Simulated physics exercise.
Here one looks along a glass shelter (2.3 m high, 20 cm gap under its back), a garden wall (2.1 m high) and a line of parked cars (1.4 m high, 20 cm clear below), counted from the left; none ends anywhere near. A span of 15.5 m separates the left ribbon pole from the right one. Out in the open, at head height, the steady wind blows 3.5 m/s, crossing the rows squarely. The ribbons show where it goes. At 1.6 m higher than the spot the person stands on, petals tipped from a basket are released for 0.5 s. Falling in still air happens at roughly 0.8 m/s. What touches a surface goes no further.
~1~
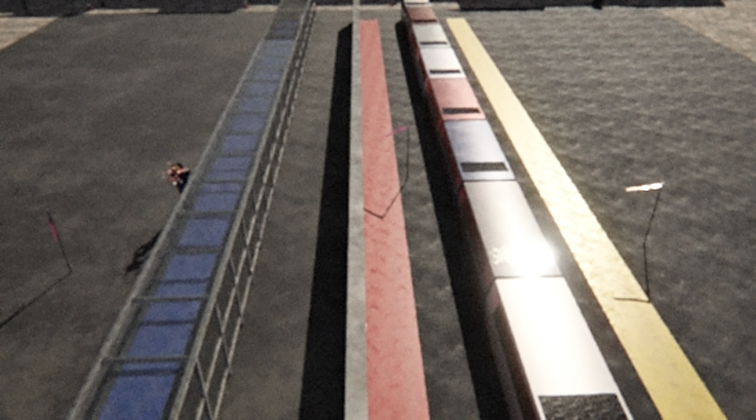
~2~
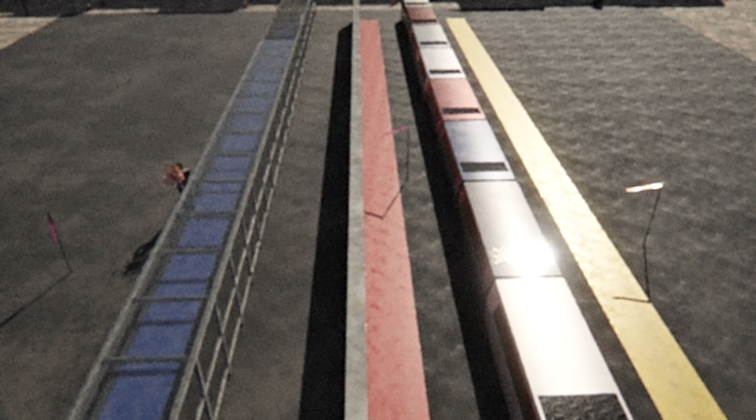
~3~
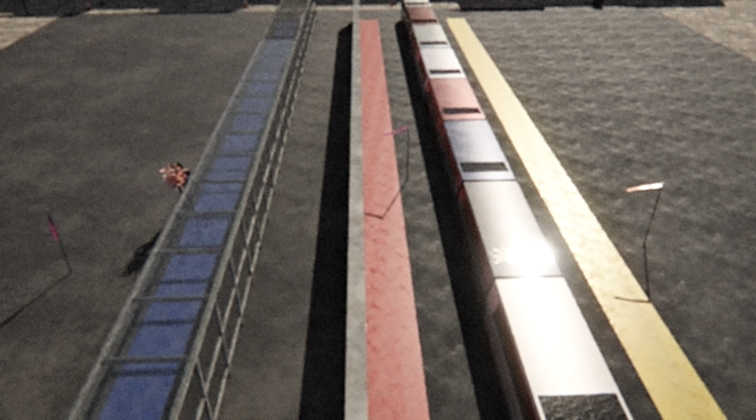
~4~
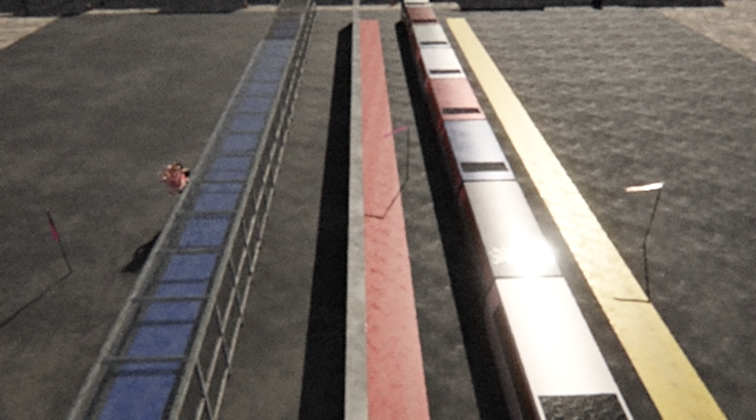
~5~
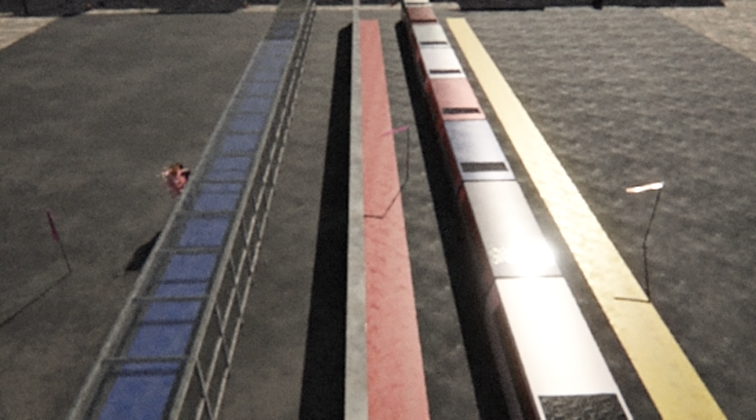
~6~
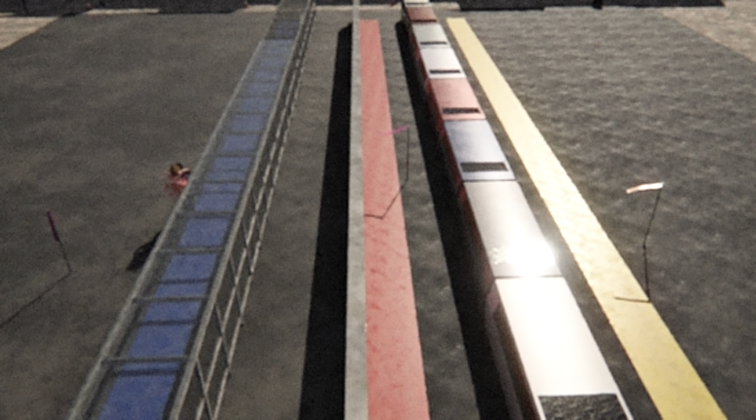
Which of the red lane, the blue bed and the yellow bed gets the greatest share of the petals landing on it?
The blue one.
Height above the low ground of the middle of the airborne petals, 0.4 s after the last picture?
The middle sits roughly 1.0 m above the low ground.
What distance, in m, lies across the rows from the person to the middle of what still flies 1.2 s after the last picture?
It is around 0.0 m.
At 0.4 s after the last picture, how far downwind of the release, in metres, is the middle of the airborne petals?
Around 0.0 metres.
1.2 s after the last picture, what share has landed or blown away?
Roughly 15 per cent by then.
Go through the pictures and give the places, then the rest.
The first frame shows the left ribbon ends at (55, 241), hanging almost straight, the petals in the air span x = 165 to 180 around y = 175 and it comes from (175, 175).
The second frame shows the right ribbon ends at (627, 190), leaning 80 degrees to the left, the petals in the air span x = 165 to 185 around y = 175, the blue one passes (196, 253), the yellow one passes (589, 244) and the red one passes (385, 249).
The third frame shows the inner ribbon ends at (382, 135), leaning 75 degrees to the left, the petals in the air span x = 165 to 185 around y = 180 and the top of the glass shelter crosses (231, 153).
The fourth frame shows the left ribbon ends at (57, 241), hanging almost straight, the petals in the air span x = 165 to 185 around y = 180, the blue one passes (215, 205), the yellow one passes (562, 198) and the red one passes (382, 202).
The fifth frame shows the right ribbon ends at (627, 190), leaning 80 degrees to the left and the petals in the air span x = 165 to 185 around y = 185.
The sixth frame shows the inner ribbon ends at (381, 135), leaning 75 degrees to the left, the petals in the air span x = 170 to 185 around y = 185 and the top of the garden wall crosses (356, 157).
Then, 0.4 s after the last picture, 0 % lies on the blue bed, 0 % on the yellow bed and 0 % on the red lane; 0 % has touched down or left; the middle of what still flies is 1.0 m above the low ground, near (181, 194).
Then, 1.2 s after the last picture, 9 % lies on the blue bed, 0 % on the yellow bed and 0 % on the red lane; 16 % has touched down or left; the middle of what still flies is 0.5 m above the low ground, near (186, 208).
Then, 2.7 s after the last picture, 56 % lies on the blue bed, 0 % on the yellow bed and 0 % on the red lane; 88 % has touched down or left; the middle of what still flies is 0.3 m above the low ground, near (191, 216).
Then, 7.2 s after the last picture, 65 % lies on the blue bed, 0 % on the yellow bed and 0 % on the red lane; 100 % has touched down or left.
Then, 44.2 s after the last picture, 65 % lies on the blue bed, 0 % on the yellow bed and 0 % on the red lane; 100 % has touched down or left.
